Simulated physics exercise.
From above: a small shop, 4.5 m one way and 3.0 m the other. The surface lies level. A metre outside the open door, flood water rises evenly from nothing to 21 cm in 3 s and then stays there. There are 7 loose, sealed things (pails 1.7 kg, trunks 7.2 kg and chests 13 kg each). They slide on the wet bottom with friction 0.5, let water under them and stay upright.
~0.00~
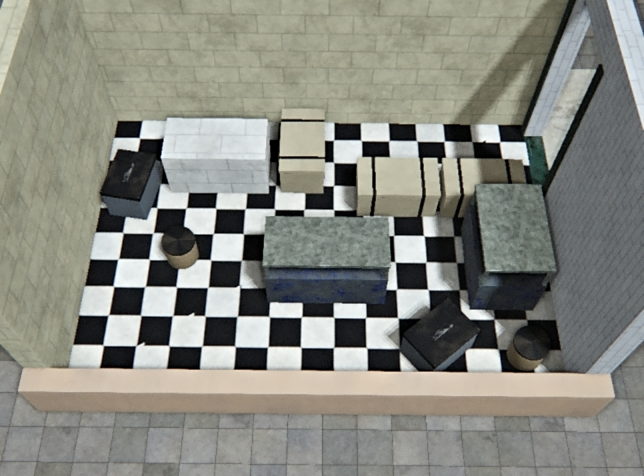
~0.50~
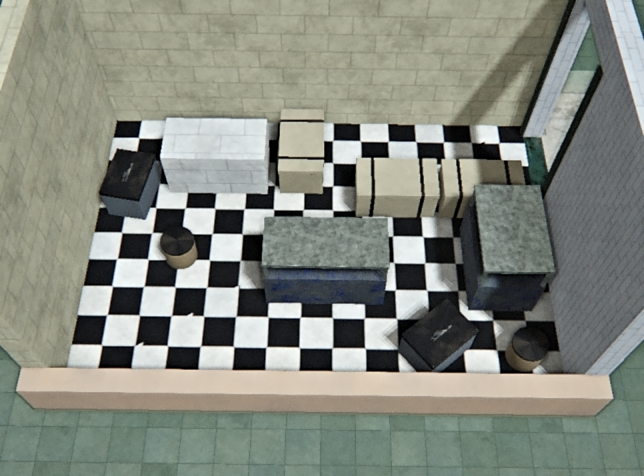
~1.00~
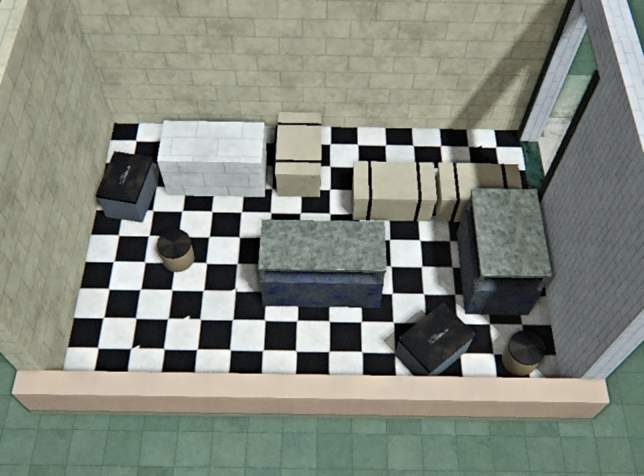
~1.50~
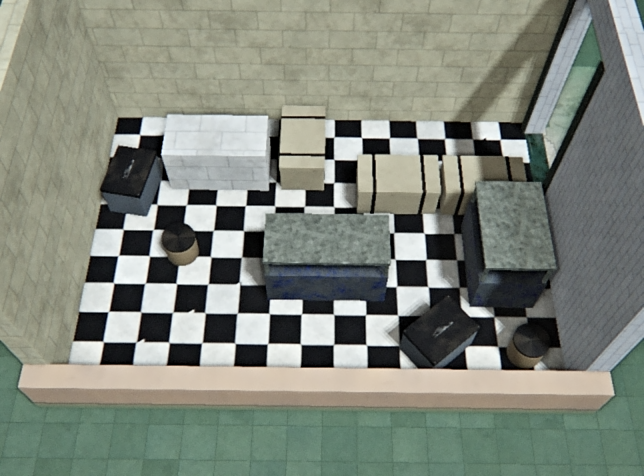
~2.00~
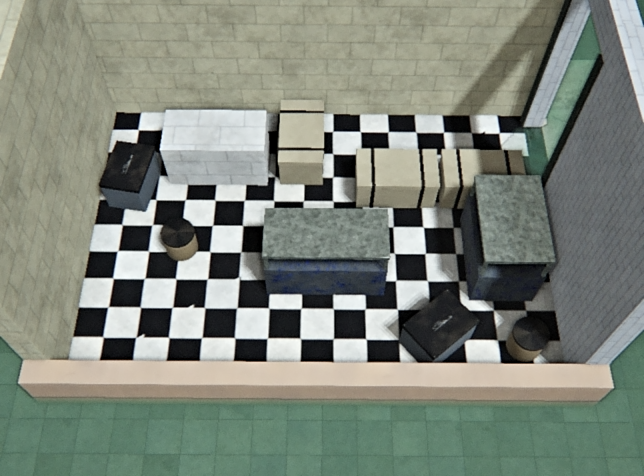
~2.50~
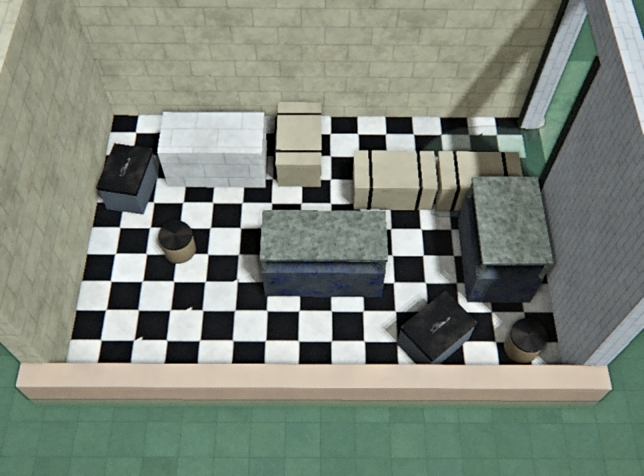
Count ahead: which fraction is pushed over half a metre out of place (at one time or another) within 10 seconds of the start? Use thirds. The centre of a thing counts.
Share: Between one and two thirds.
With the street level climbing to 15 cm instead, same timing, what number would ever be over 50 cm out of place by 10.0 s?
In that case 4 of them.
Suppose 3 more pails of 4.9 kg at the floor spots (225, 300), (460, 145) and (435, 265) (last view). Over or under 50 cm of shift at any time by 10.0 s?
In that order: Less, more, under.
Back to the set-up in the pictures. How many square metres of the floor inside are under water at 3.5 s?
Some 3.0 m2.
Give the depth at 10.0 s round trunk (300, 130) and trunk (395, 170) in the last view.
About 11 and 6 cm.
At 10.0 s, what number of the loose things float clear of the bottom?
6 of them.
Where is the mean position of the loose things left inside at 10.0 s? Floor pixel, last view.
Around (308, 274).
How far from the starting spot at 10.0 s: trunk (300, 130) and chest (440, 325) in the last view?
In that order: 10 cm, 0 cm.
After 3.5 s 0 of 7 are over 50 cm from their spots; 1 afloat.
After 4.5 s 2 of 7 are over 50 cm from their spots; 3 afloat.
After 7.0 s 3 of 7 are over 50 cm from their spots; 5 afloat.
After 10.0 s 3 of 7 are over 50 cm from their spots, and 3 have been at some point; 6 afloat.
